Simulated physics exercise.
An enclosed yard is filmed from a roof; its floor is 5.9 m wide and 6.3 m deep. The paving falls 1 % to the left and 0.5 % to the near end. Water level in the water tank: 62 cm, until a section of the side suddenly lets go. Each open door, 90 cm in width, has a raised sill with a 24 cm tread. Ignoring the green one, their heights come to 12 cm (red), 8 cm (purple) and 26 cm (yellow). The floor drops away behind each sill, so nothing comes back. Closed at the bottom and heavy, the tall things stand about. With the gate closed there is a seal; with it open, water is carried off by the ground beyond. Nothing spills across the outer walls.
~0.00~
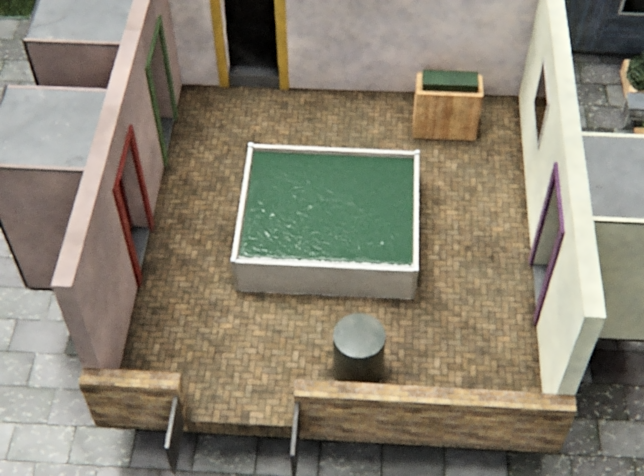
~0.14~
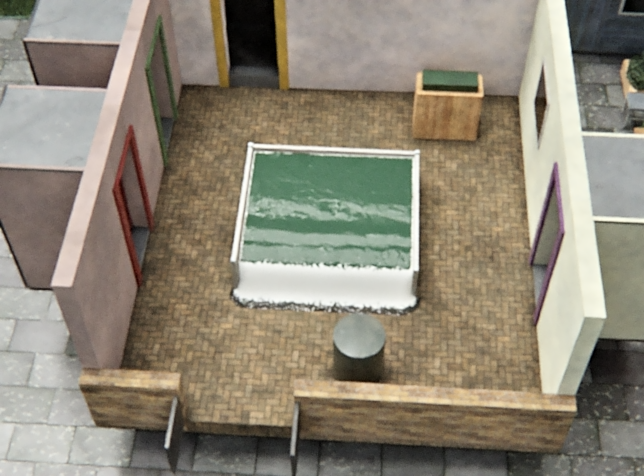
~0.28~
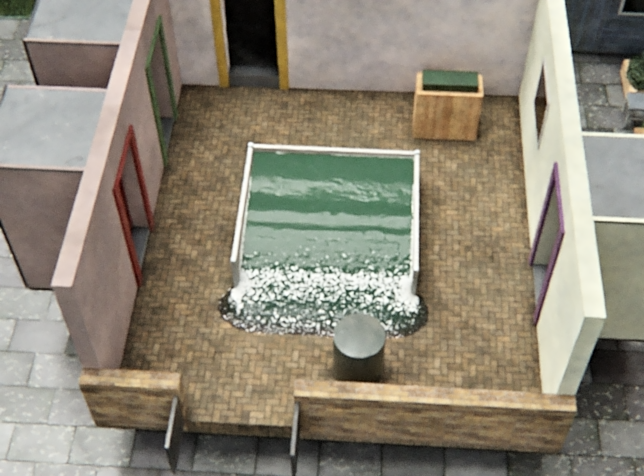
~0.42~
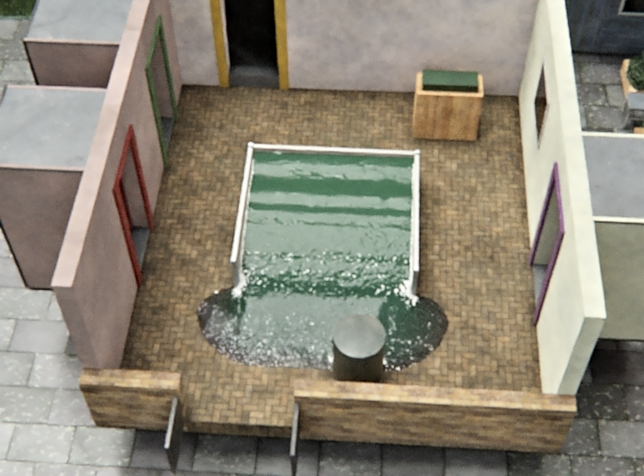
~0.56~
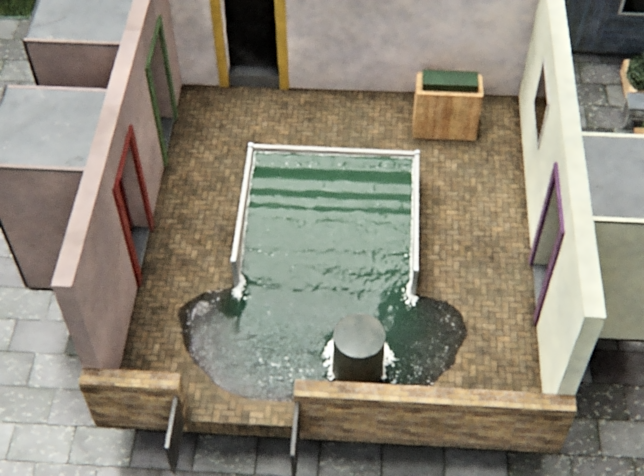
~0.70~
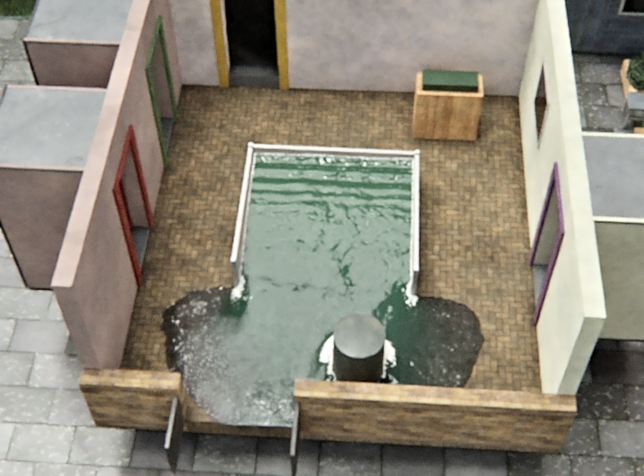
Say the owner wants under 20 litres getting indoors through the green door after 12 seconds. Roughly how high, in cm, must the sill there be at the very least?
At the very least some 7 cm.
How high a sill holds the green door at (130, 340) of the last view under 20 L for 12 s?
About 11.5 cm.
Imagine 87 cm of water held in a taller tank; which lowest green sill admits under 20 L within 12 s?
Roughly 12.0 cm high.
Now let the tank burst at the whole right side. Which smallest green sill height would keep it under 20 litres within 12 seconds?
Then 14.0 cm.
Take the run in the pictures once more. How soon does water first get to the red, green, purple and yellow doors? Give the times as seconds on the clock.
So red sees it at 3.0 s, green at 4.5 s, purple at 2.2 s and yellow at 5.5 s.
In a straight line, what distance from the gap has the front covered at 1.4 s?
About 3.6 m.
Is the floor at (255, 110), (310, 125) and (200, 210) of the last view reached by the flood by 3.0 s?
Status: Clear / clear / clear.
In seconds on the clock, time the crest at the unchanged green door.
It peaks around 9.0 s.
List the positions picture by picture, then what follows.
In the first picture, the water tank at (329, 208) is whole and still, 62 cm deep; the green door at (162, 97) is dry.
In the second picture, the gap is at (325, 284), the front 0.2 m out at (241, 301); the back of the water tank holds 62 cm.
In the third picture, water pours out at (325, 285) and has run 0.7 m, to (246, 326); about 11 cm deep outside, 62 cm at the back.
In the fourth picture, water pours out at (325, 285) and has run 1.2 m, to (246, 358); about 11 cm deep outside, 62 cm at the back.
In the fifth picture, the gap is at (325, 286), the front 1.7 m out at a hidden place; the back of the water tank holds 58 cm.
In the sixth picture, water pours out at (325, 286) and has run 2.2 m, to a hidden place; about 7 cm deep outside, 52 cm at the back; the green door at (162, 97), 4.1 m from the gap, is still 3.3 m from the nearest water.
After 1.4 s water covers 30 % of the floor, deepest (42 cm) near (352, 345); it has not reached the green door.
After 3.0 s water covers 45 % of the floor, deepest (34 cm) near (536, 423); it has not reached the green door.
After 12.0 s water covers 95 % of the floor, deepest (12 cm) near (144, 264); 9 cm at the green door, 13 litres in over its 8 cm sill.
At the green door as built, the water arrived by 4.4 s and peaked near 12 cm at 9.0 s.
Run again over the same 12 s with other heights there, 33 litres in over 6 cm, 13 litres over 8 cm. The limit of 20 litres is kept from about 7 cm up.
